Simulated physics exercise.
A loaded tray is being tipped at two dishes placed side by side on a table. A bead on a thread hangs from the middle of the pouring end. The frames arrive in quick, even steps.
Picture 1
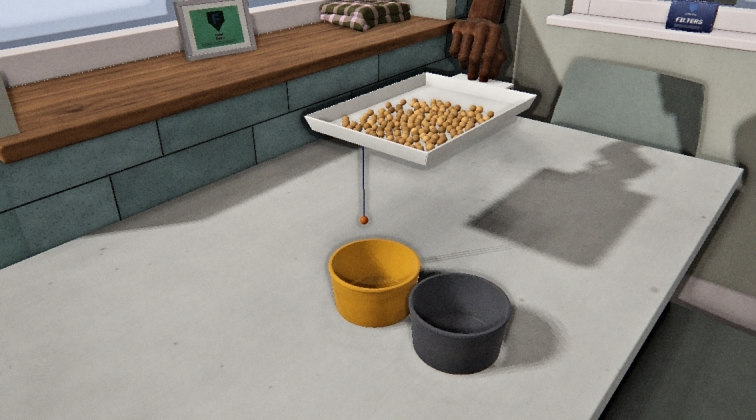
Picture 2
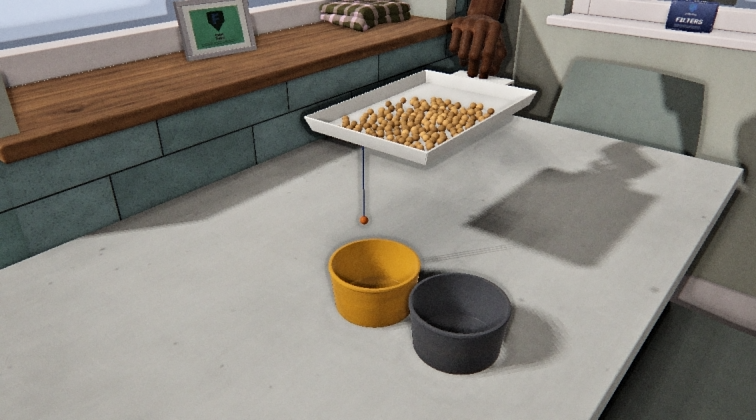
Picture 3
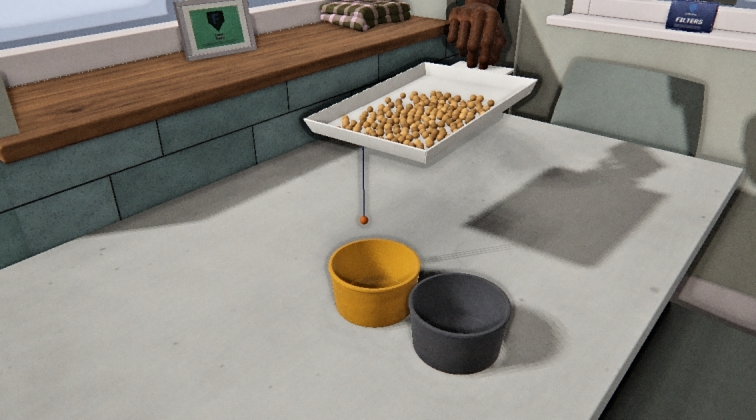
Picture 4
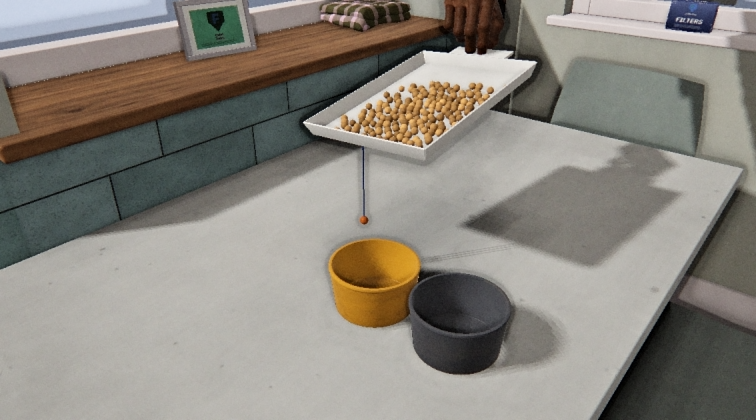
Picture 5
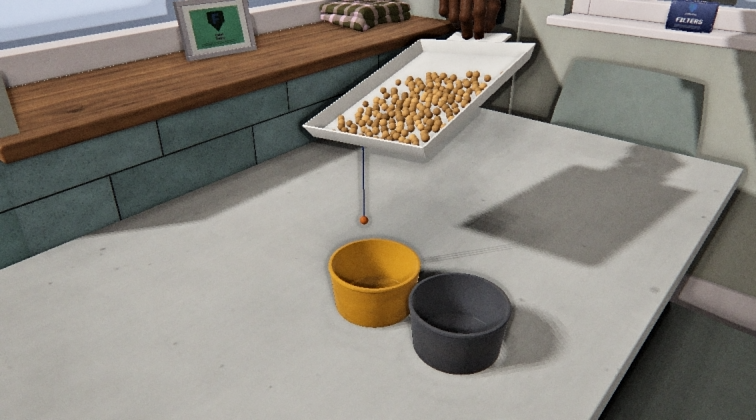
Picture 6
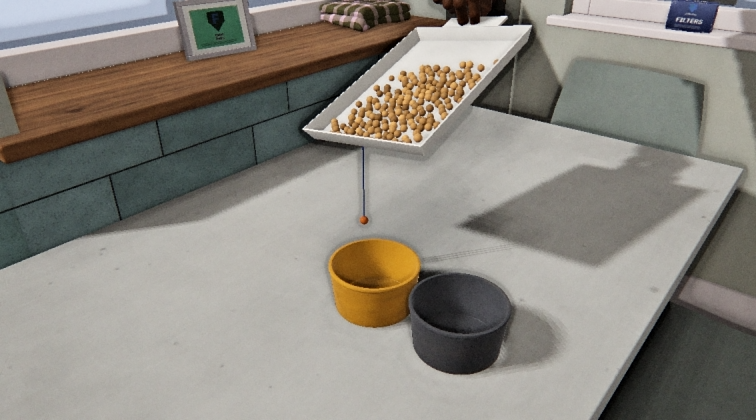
To begin with, a dark hand holds a white tray of small round tan beads nearly level above a yellow dish and a dark grey dish on a table. The hand then raises the far end, steadily steepening the tray, and the beads shift toward the lower left end.
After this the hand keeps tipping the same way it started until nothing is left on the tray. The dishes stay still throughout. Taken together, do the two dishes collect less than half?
Looks like the dishes end up with a minority of it in the end.
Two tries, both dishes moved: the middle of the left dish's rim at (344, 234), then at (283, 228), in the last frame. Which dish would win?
Well, the left-side one at the first spot and the left-side one at the second.
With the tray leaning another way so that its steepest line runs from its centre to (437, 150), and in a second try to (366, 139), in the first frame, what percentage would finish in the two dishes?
Shares: 30 %, then 30 %.
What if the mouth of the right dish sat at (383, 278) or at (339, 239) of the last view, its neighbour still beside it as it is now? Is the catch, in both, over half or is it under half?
At place one a lesser share; at place two the greater share.
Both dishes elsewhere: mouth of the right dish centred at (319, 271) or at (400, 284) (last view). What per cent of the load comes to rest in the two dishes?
It would be roughly 10 per cent, followed by roughly 20 per cent.
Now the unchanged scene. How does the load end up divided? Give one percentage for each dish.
For the left dish some 0 %, for the right dish some 0 %.
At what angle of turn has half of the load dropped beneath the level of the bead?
Near 80 degrees.
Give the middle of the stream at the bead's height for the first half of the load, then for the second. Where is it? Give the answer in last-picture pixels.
About (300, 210), and after that about (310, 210).
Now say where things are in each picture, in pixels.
In the first picture, corners of the pouring end at (312, 116) and (426, 150), level; middle of the load at (419, 122), round wooden beads; left dish at (346, 300); right dish at (431, 345); bead on its thread at (364, 220).
In the second picture, corners of the pouring end at (312, 116) and (425, 149), level; middle of the load at (418, 121).
In the third picture, corners of the pouring end at (311, 118) and (425, 148), tipped barely, lowest at the left corner; middle of the load at (418, 117).
In the fourth picture, corners of the pouring end at (310, 121) and (423, 145), tipped a little, lowest at the left corner; middle of the load at (417, 111).
In the fifth picture, corners of the pouring end at (310, 124) and (421, 143), tipped clearly, lowest at the left corner; middle of the load at (414, 106).
In the sixth picture, corners of the pouring end at (310, 126) and (419, 142), tipped clearly, lowest at the left corner; middle of the load at (406, 103), nearly all on the move; left dish at (346, 300); right dish at (431, 345).
Soon, tray tipped steeply; about two thirds on the tray; a stray few in the left dish; about a quarter outside both; about a quarter in the air.
A while on, tray tipped past a quarter turn; a stray few in the left dish; nearly all outside both; a stray few in the air.
Towards the end, tray tipped past a quarter turn; a stray few in the left dish; nearly all outside both.
Finally, tray tipped past a quarter turn; none in the right dish; a stray few in the left dish; nearly all outside both.
